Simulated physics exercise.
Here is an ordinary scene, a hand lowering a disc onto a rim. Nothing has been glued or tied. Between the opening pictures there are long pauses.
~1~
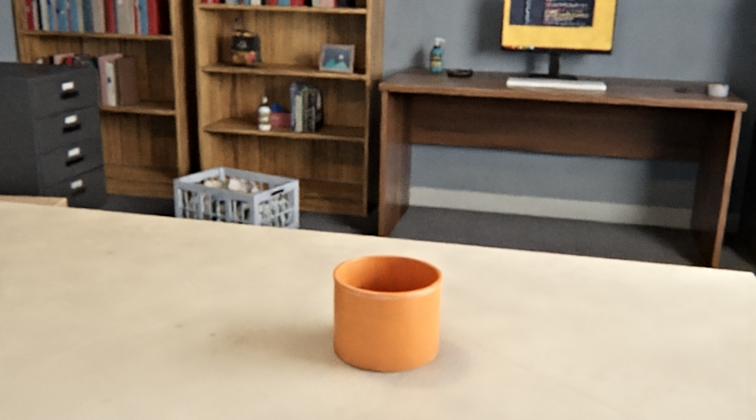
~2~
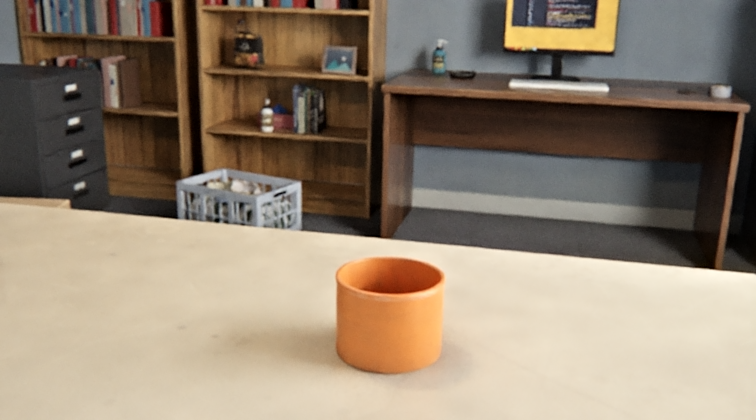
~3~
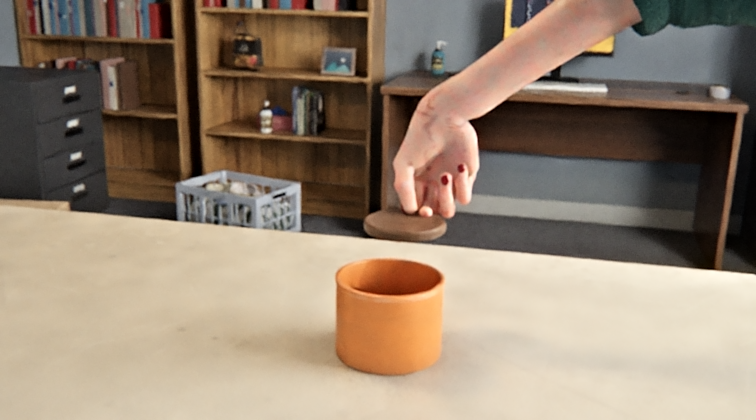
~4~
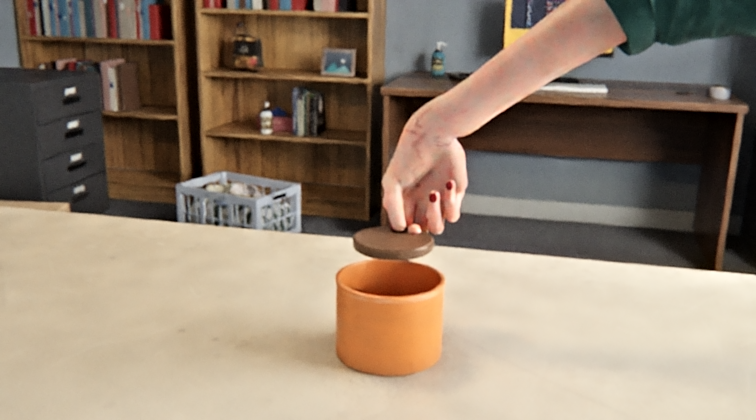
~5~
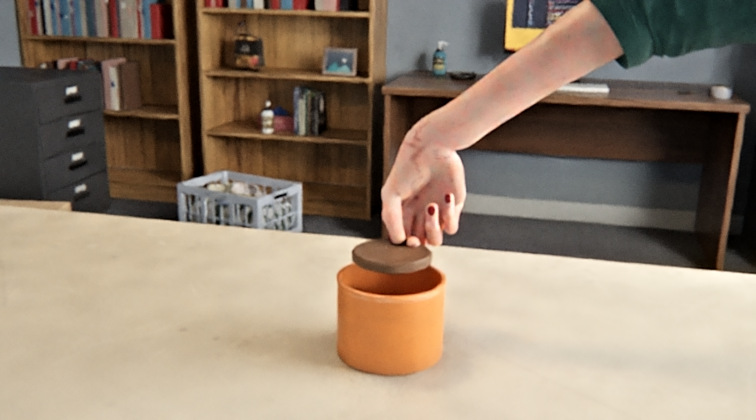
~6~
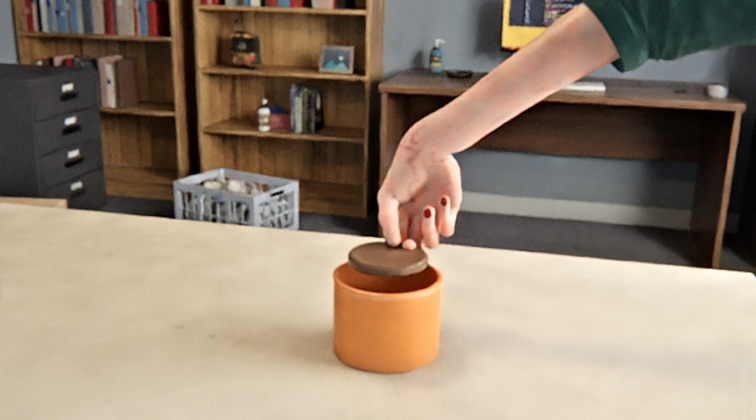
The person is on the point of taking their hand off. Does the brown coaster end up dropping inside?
Yes, it drops inside.
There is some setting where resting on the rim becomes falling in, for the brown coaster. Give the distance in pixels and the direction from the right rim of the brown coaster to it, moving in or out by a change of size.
12 pixels to the right.
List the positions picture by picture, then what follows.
Beaker (387, 311), in the first picture.
Beaker (389, 312), in the second picture.
Still on the way; brown coaster (405, 225); beaker (389, 314), in the third picture.
Still on the way; brown coaster (394, 243); beaker (389, 314), in the fourth picture.
Still on the way; brown coaster (392, 255); beaker (390, 314), in the fifth picture.
In place, still held; brown coaster (388, 258); beaker (387, 312), in the sixth picture.
Then, 0.18 s after the last picture, brown coaster falling near (386, 331).
At rest, the brown coaster falls in, near (386, 340).
